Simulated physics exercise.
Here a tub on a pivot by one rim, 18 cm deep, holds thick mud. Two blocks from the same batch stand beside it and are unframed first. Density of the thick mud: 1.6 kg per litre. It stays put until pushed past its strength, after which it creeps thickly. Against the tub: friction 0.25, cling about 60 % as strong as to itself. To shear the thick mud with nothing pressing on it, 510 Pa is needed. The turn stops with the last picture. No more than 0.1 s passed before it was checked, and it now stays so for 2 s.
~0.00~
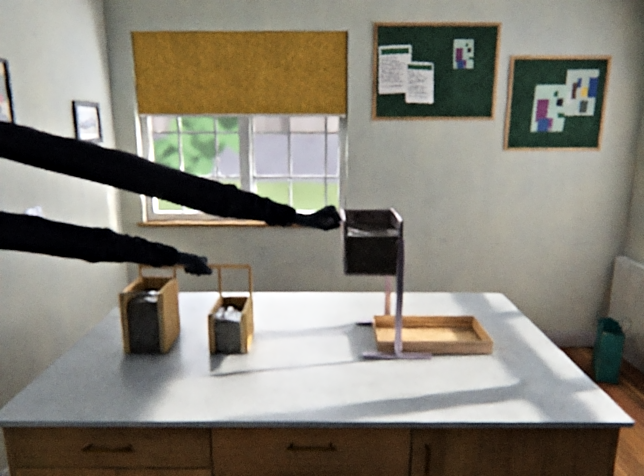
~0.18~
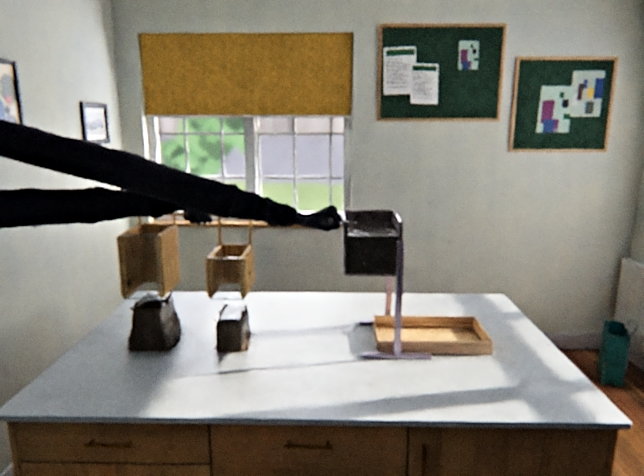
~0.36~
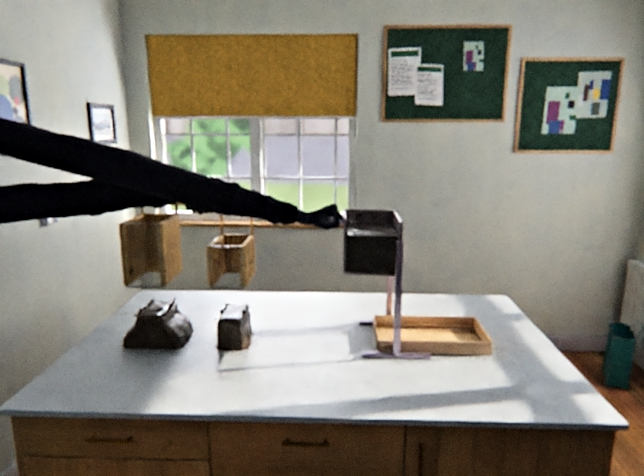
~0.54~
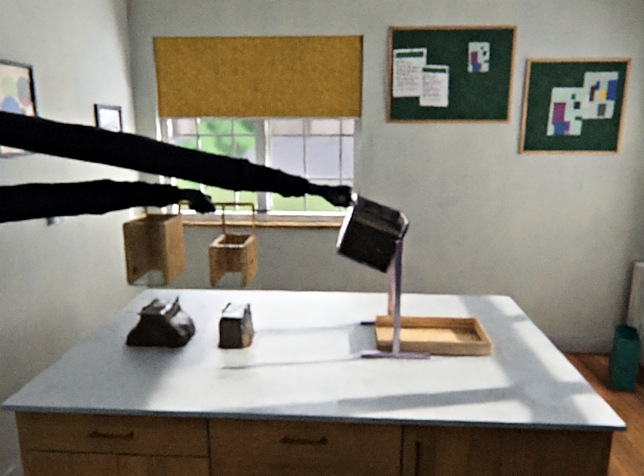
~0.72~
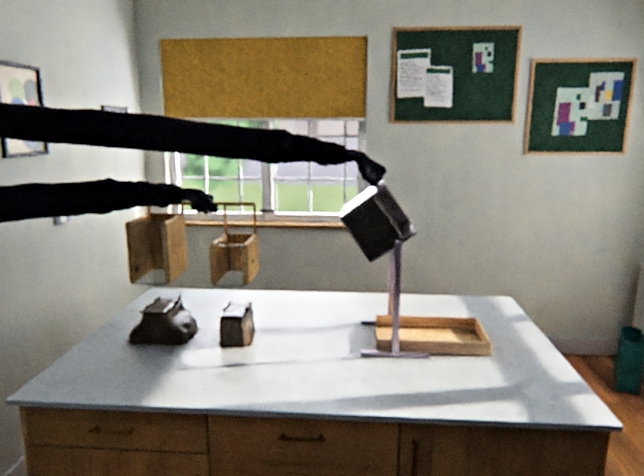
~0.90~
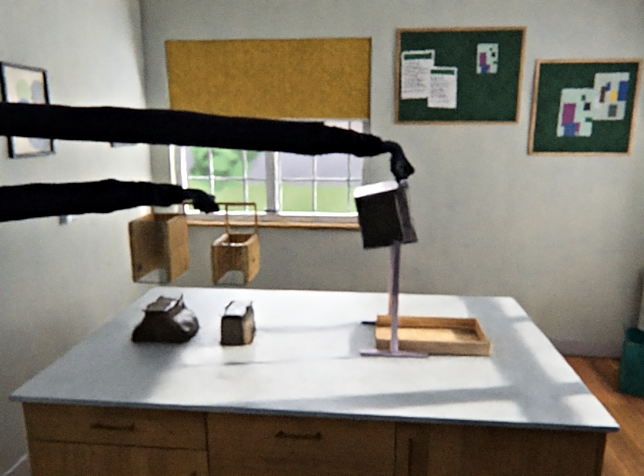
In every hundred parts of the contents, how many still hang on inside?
About 100 in every hundred.
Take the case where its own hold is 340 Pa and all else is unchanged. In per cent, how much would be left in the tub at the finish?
I'd expect about 75 percent.
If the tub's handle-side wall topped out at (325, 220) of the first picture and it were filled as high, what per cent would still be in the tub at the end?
About 55 per cent.
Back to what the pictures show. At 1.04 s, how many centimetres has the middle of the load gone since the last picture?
Looks like around 1 cm to me.
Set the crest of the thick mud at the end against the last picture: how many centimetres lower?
Roughly 3 cm.
After 1.04 s, the tub is at 78 degrees and holds 100 %.
After 1.21 s, the tub is at 78 degrees and holds 100 %.
After 1.38 s, the tub is at 78 degrees and holds 100 %.
After 1.55 s, the tub is at 78 degrees and holds 100 %.
After 2.90 s, the tub is at 78 degrees and holds 100 %.
